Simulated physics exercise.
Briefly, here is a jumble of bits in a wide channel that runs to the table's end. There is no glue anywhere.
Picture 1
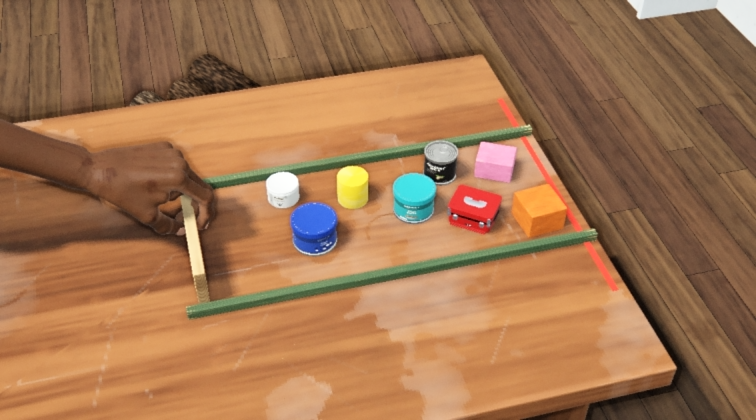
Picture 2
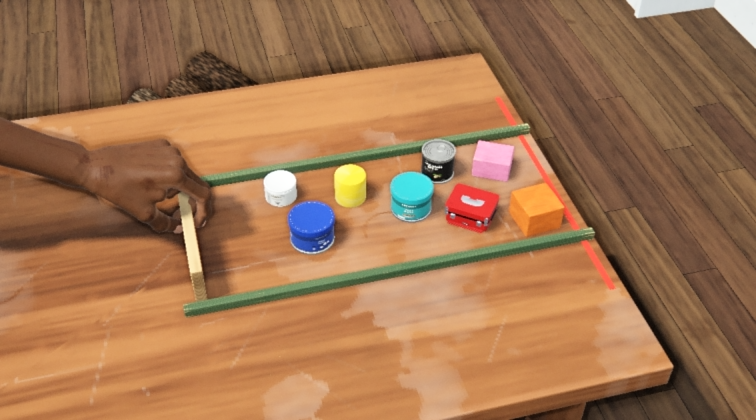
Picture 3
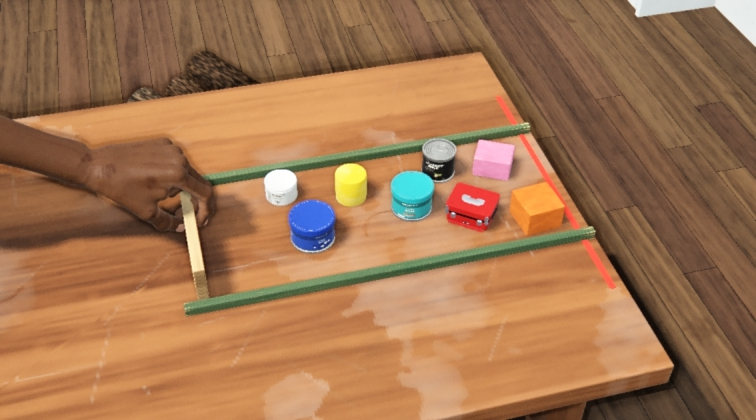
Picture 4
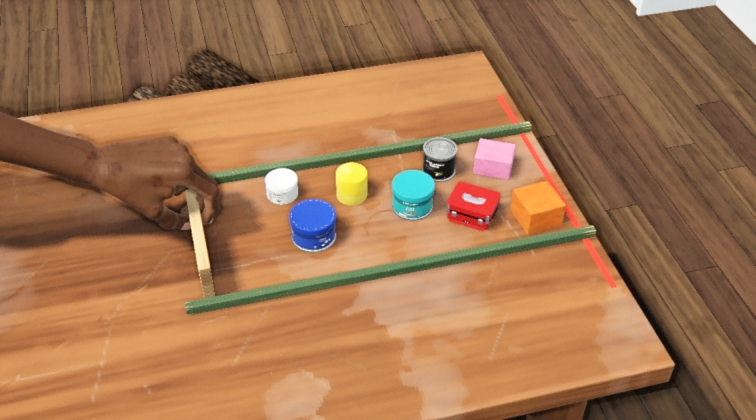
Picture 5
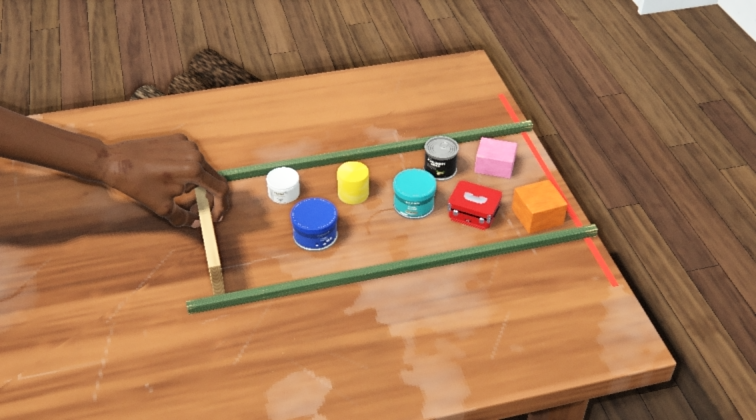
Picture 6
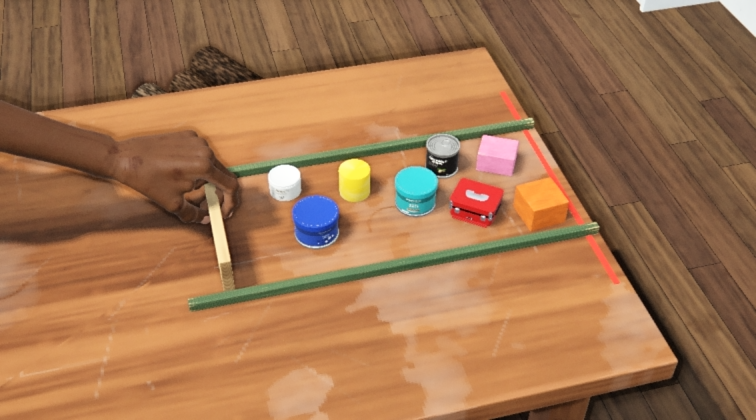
A dark-skinned hand holds a short wooden board upright at the left of a channel between two green strips on a worn wooden table, seen from above at an angle over a plank floor. White, blue, yellow, teal and black-and-grey containers sit left of a red case, pink block and orange block near red tape. The hand slides the board slightly rightward; the objects stay put as the view shifts faintly.
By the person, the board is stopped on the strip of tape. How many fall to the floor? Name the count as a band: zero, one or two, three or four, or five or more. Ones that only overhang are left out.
The count falls in the five or more band.
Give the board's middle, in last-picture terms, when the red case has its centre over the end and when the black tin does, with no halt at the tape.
With the red case it sits around (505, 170), with the black tin around (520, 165).
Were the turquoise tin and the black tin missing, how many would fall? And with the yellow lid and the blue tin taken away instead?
That gives 6 in the first case, then 6 in the second.
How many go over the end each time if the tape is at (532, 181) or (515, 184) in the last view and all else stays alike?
Respectively 5 and 3.
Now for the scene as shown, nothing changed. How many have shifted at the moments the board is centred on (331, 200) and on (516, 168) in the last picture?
Answer - first 3, then 8.
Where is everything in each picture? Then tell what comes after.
Orange block (539, 211); pink block (496, 162); red case (474, 210); board (192, 231); tape (551, 184), in the first picture.
Pink block (493, 161); black tin (438, 162), in the second picture.
Red case (472, 208); board (191, 228), in the third picture.
Orange block (538, 207); yellow lid (352, 184), in the fourth picture.
Pink block (496, 158); white tub (283, 185), in the fifth picture.
Orange block (541, 204); pink block (497, 156); red case (476, 204); board (216, 220); tape (553, 177), in the sixth picture.
A little later, none off yet; orange block at rest near (541, 204); pink block at rest near (497, 156); red case at rest near (476, 204).
Next, none off yet; orange block moving near (545, 204); pink block at rest near (497, 156); red case shifted a little near (493, 204).
Later still, one off so far; orange block dropping near (604, 324); pink block shifted well along near (552, 145); red case shifted well along near (575, 194).
When it is over, the number that fall off is five or more; down, white tub, blue tin, yellow lid, turquoise tin, black tin, red case, pink block and orange block.
